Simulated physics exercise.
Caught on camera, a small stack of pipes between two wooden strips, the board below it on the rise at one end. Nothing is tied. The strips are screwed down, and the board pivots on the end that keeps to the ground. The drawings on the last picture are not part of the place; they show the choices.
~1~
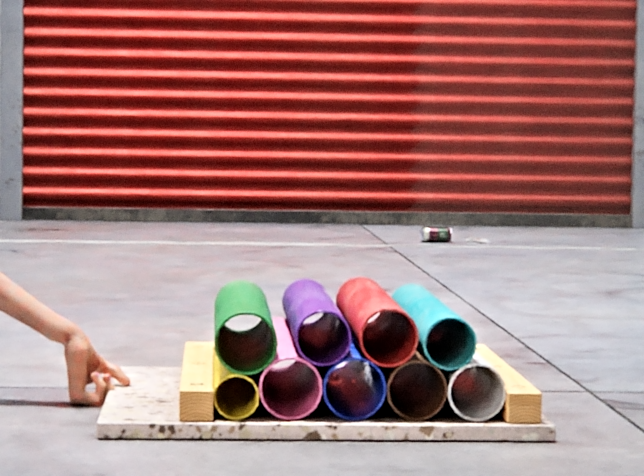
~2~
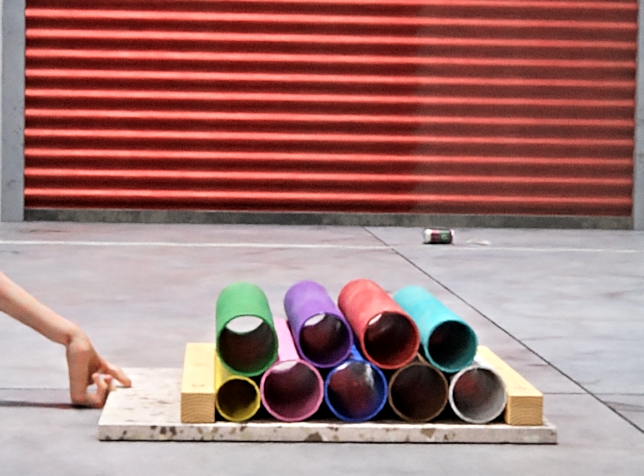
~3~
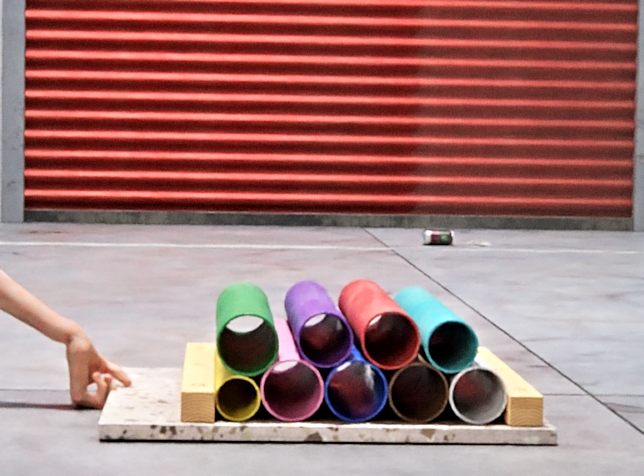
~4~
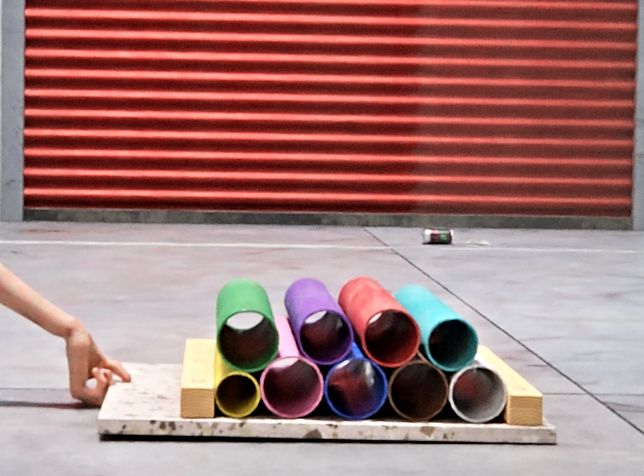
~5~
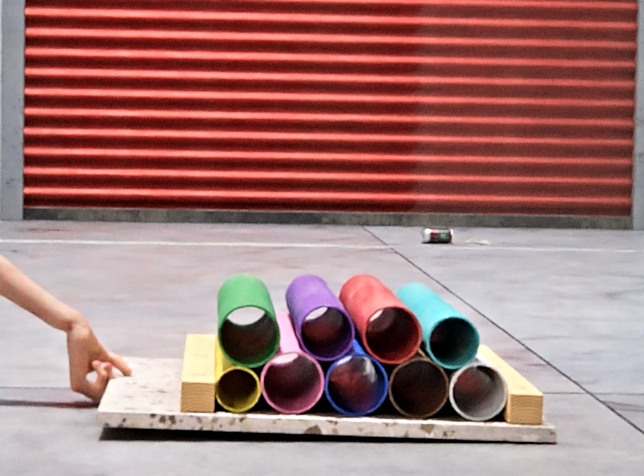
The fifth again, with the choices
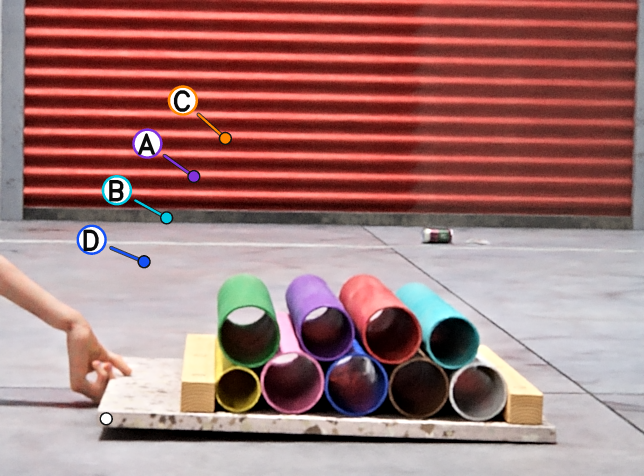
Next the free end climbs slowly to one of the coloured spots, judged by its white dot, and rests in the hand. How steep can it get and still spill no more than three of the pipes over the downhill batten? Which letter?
No higher than C.
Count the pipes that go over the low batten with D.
At D the number is none.
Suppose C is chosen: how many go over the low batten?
It comes to three.
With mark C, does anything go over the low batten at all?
Yes.
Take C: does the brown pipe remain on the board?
Yes.
On the copy, A at (194, 177); B at (166, 218); C at (225, 139); D at (144, 261); the white dot at (106, 419).
On C. First, board at 21°.
Then, board at 40°.
Finally, board at 41°, three over the low batten (purple, turquoise, red).
By contrast, A three over the low batten (purple, turquoise, red); B two over the low batten (turquoise, red); D none over the low batten.
